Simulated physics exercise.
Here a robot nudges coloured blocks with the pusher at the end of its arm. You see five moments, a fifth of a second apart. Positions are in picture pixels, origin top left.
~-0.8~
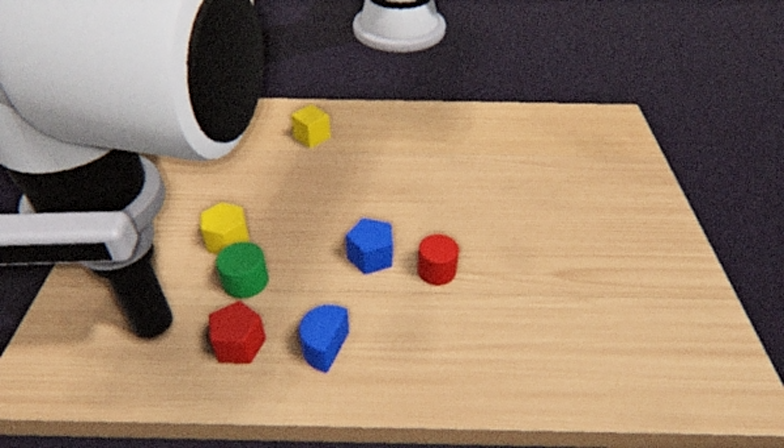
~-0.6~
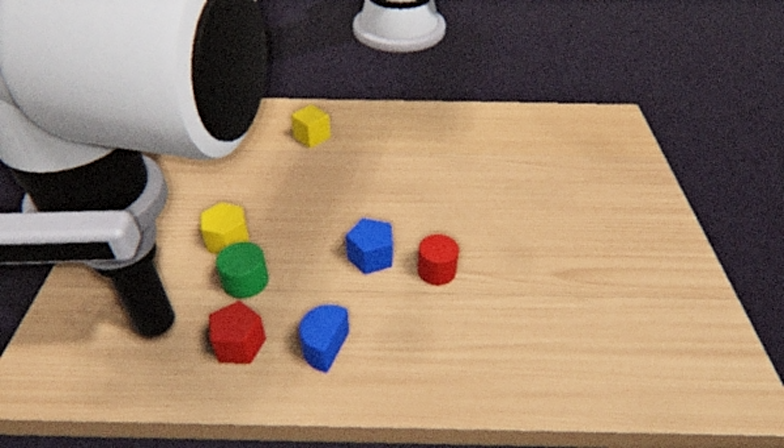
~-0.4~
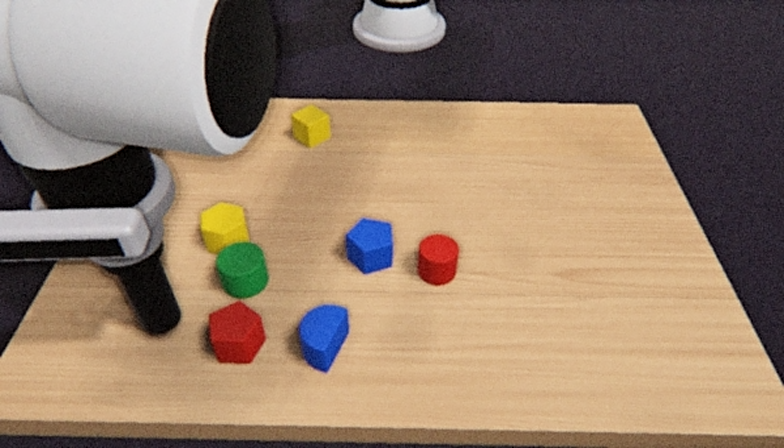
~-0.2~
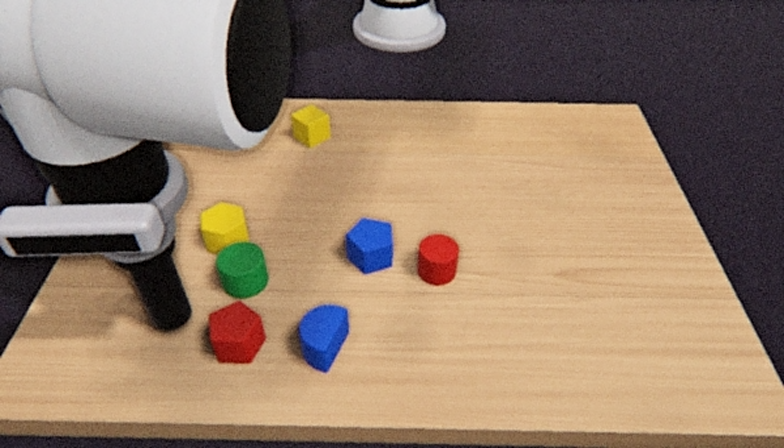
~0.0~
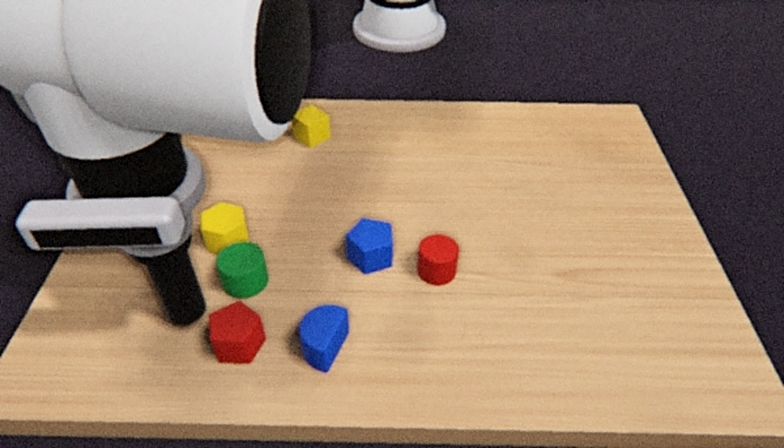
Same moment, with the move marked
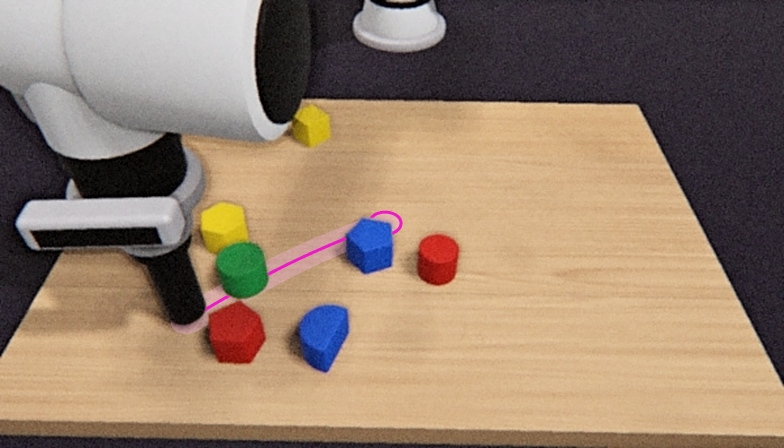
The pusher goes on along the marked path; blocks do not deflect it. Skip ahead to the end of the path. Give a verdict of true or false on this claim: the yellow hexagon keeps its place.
My answer: True.
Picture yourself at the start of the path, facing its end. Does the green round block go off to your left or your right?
It gets pushed left.
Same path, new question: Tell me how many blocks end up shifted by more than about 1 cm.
Expect one.
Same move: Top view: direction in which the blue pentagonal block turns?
From the top: Clockwise.
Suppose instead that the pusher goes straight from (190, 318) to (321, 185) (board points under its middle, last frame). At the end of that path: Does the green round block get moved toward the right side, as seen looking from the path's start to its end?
Yes, that is what happens.
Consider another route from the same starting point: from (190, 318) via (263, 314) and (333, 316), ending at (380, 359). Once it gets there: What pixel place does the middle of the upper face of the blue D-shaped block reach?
My best guess is (333, 346).
Drawn move, from (190, 318) by way of (292, 262) to (385, 223).
On the path given first. One third of the way, pusher at (259, 270); green round block at (281, 228).
Two thirds of the way, pusher at (324, 239); green round block at (313, 198).
At the end, pusher at (385, 215); yellow hexagon still; green round block at (314, 197); blue pentagonal block at (377, 234), turned 20° clockwise.
